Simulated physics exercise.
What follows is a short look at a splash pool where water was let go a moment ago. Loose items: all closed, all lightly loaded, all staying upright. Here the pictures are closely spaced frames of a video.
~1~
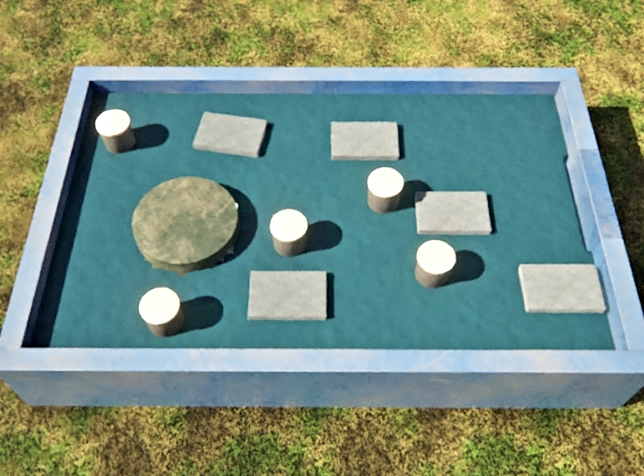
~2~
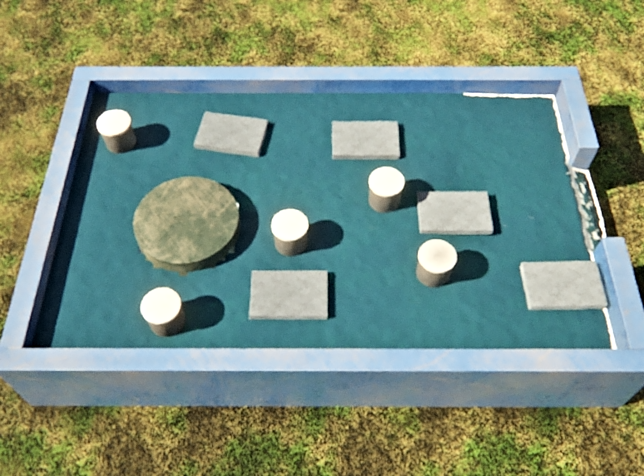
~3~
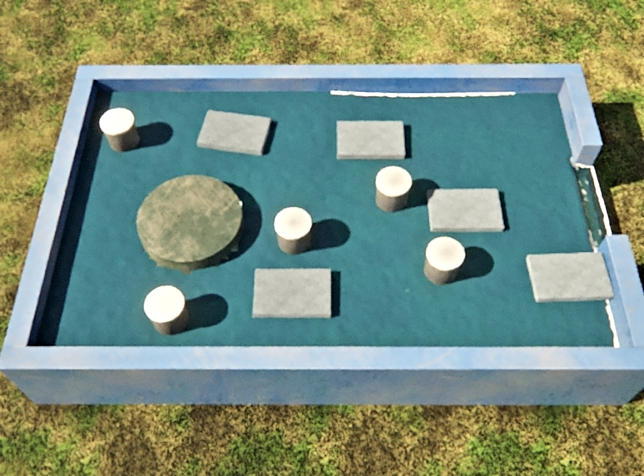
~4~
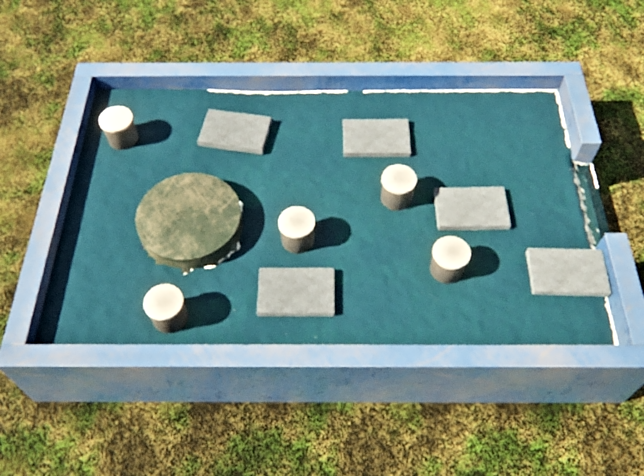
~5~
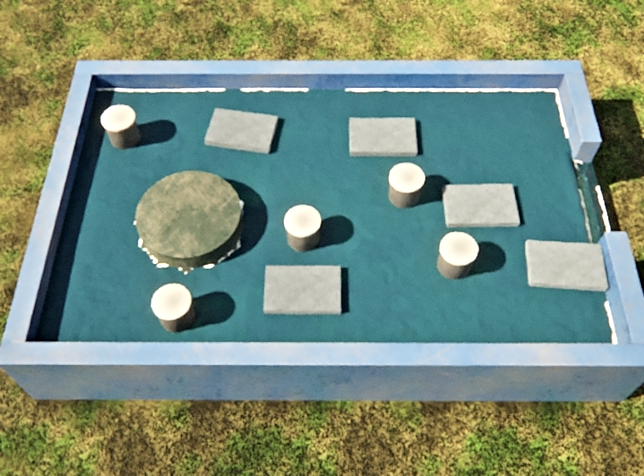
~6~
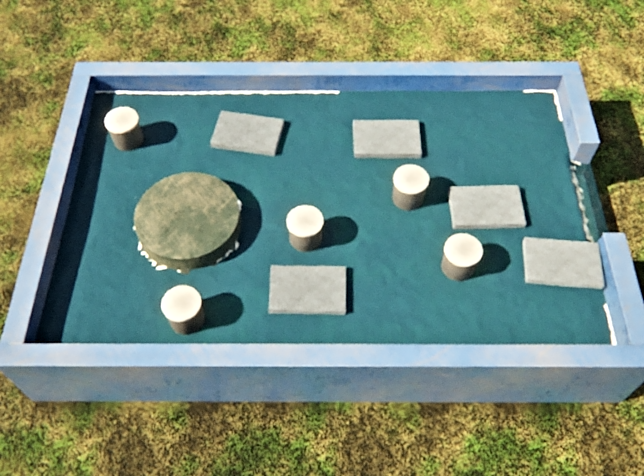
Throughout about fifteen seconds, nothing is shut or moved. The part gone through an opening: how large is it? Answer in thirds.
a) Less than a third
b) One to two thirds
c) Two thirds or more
Option a: Less than a third.
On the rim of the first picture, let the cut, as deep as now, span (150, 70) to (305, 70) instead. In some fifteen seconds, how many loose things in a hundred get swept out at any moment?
Estimate: Close to 20 %.
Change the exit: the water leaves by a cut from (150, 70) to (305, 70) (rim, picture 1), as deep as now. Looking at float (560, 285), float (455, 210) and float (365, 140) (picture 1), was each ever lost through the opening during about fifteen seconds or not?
Ordered result: Retained / retained / exited.
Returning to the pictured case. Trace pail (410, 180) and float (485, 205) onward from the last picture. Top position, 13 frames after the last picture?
I'd expect them close to (469, 183) and (528, 152).
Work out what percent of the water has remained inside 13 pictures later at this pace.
82 %.
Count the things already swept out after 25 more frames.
By my count it is 1.
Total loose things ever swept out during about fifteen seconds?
That adds up to 1.
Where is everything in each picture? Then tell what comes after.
A float at (453, 211) floats; a pail at (437, 256), afloat; 0 of 10 have shifted, in the first frame.
A float at (455, 211), afloat; a pail at (438, 256) floats; 0 of 10 have shifted, in the second frame.
A float at (465, 208), afloat, close to its start; a pail at (446, 253) floats, close to its start; 2 of 10 have shifted, in the third frame.
A float at (472, 206), afloat, close to its start; a pail at (452, 252), afloat, close to its start; 5 of 10 have shifted, in the fourth frame.
A float at (481, 203) floats, close to its start; a pail at (459, 248) floats, close to its start; 8 of 10 have shifted, in the fifth frame.
A float at (487, 205) floats, close to its start; a pail at (464, 249), afloat, close to its start; 9 of 10 have shifted, in the sixth frame.
A moment on, 0 of 10 are out; 10 afloat.
Next, 1 of 10 are out; 9 afloat.
Later, 1 of 10 are out; 9 afloat.
In the end, 1 of 10 are out; 9 afloat.
